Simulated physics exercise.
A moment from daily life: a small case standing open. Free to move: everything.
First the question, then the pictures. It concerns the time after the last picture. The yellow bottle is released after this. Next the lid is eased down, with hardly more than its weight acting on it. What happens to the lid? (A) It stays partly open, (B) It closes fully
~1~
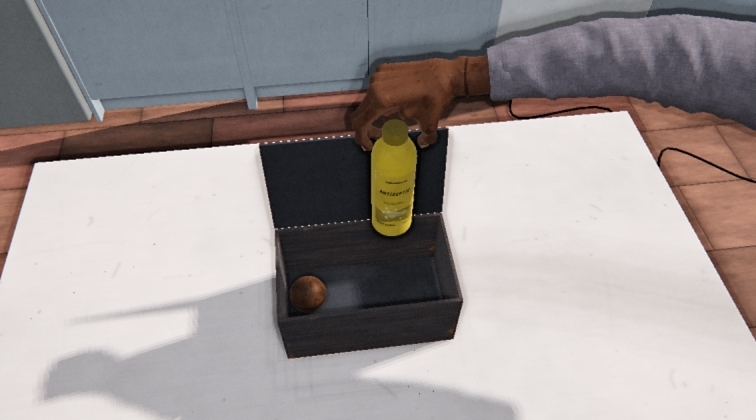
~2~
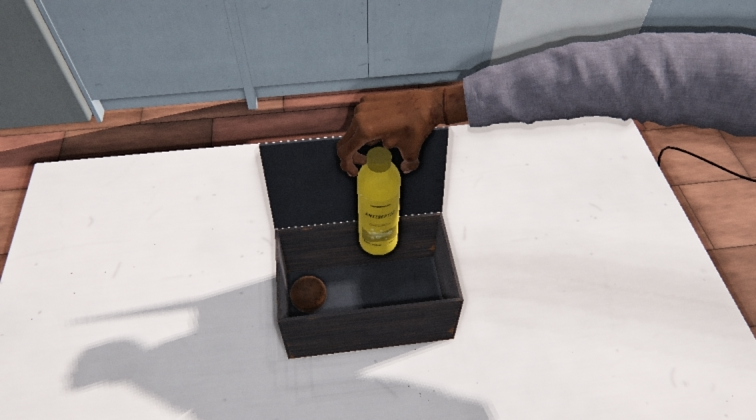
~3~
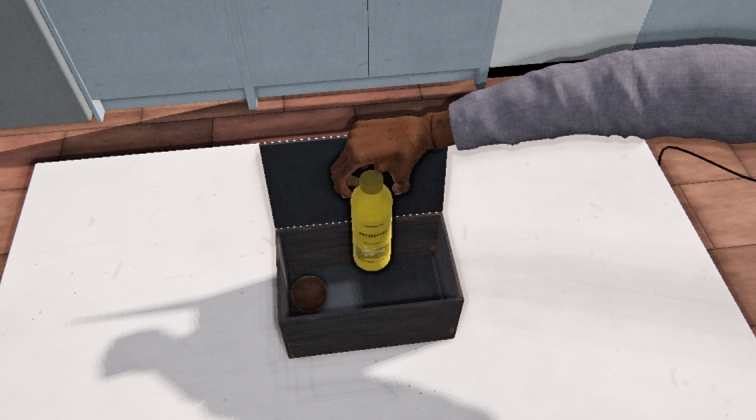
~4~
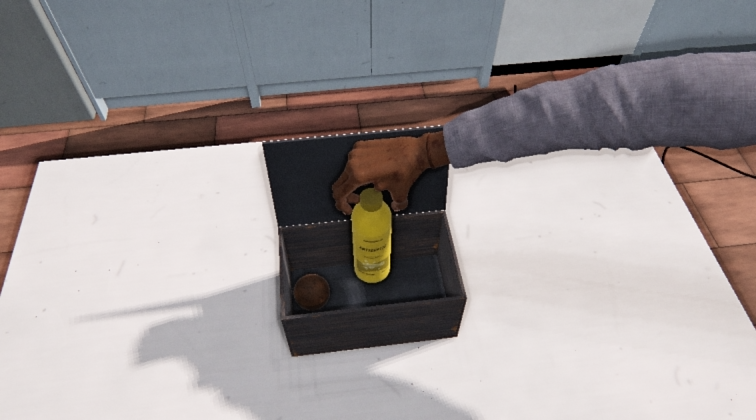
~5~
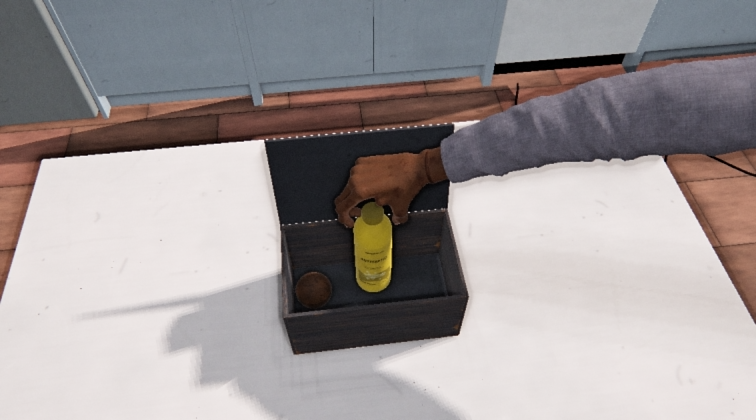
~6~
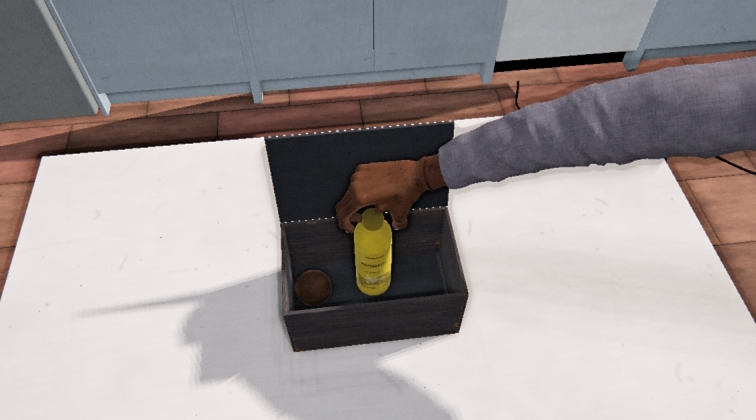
It stays partly open.
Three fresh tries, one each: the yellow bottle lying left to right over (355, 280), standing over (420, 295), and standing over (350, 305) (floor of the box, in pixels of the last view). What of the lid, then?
First try: It closes; second try: It will not close; third try: It stays ajar.
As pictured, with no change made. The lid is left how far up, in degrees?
Lid angle from rim - close to 25°.
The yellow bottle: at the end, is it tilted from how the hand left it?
Once everything settles, it ends up at a slant.
Then, 1.50 s later than the last frame, lid 66° above the rim.
Then, 2.20 s later than the last frame, lid 35° above the rim; yellow bottle tilted by 18° near (376, 267).
When it is over, lid 23° above the rim; moved from the start, yellow bottle; brown ball as before. End places, in pixels of the last picture, yellow bottle near (377, 280).
